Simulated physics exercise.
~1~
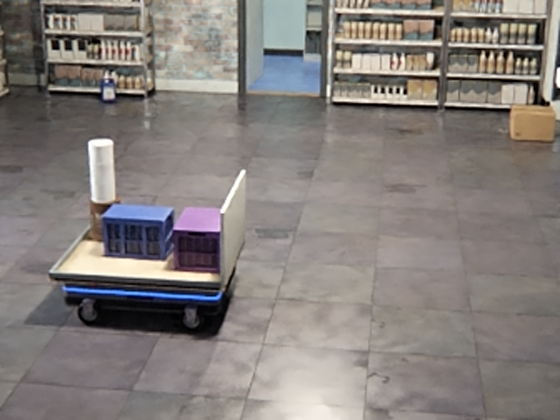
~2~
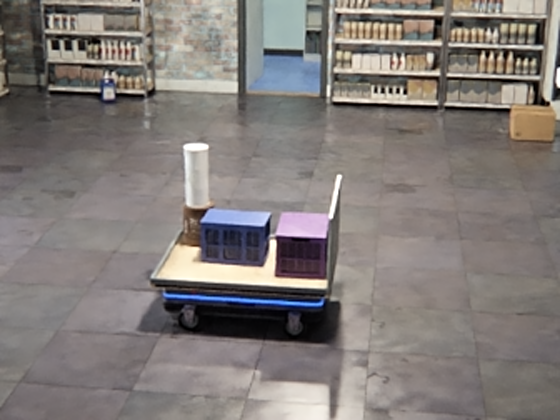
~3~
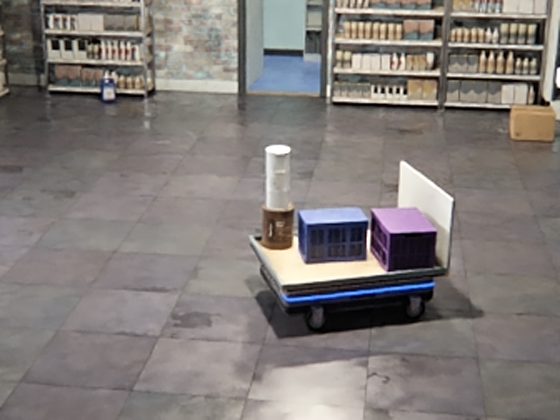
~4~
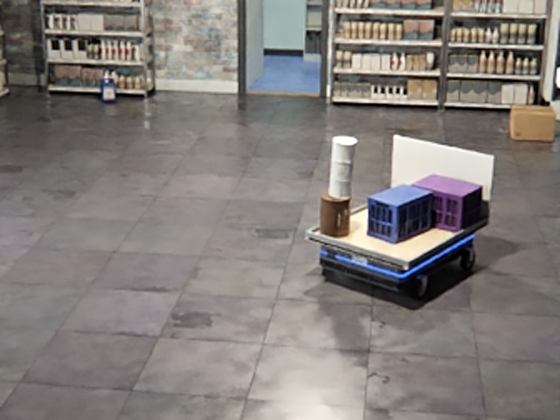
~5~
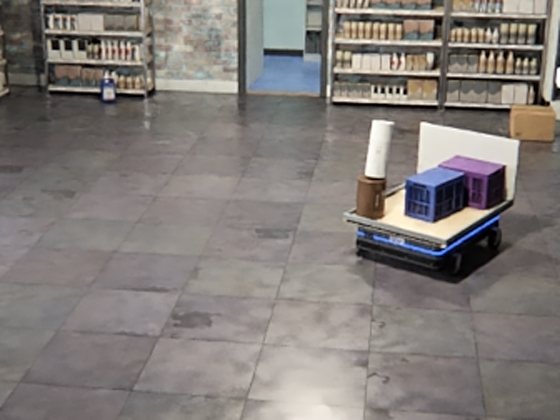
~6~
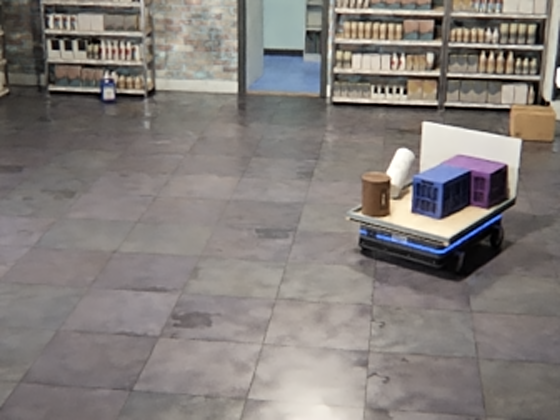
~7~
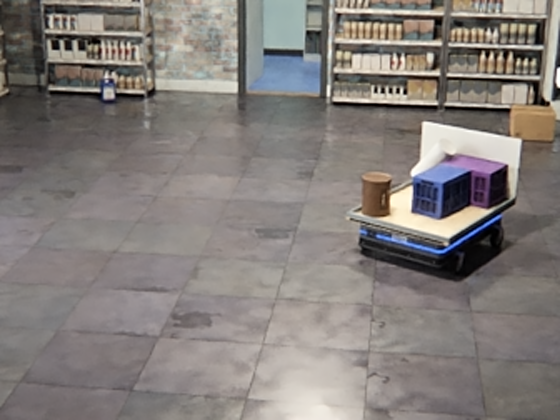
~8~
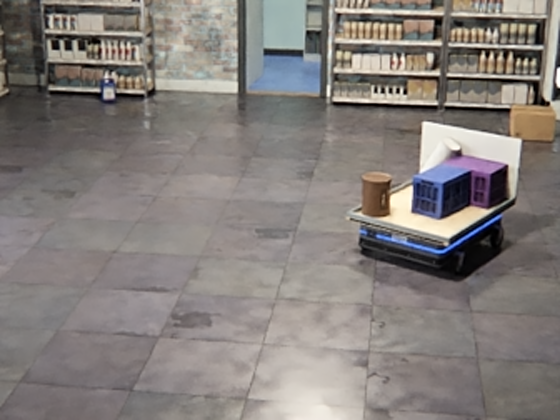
To begin with, a low cart carrying a blue crate, a purple crate and a brown pail with a white canister stacked on top rolls to the right across a dark tiled floor. It then curves away toward the shelves at the back, its tall board swinging around behind the crates. As the cart comes to a halt on the right, the canister tilts and falls off the pail onto the deck. It tumbles toward the board and ends tipped over behind the blue crate, still aboard, while the pail stays upright near the deck's edge.
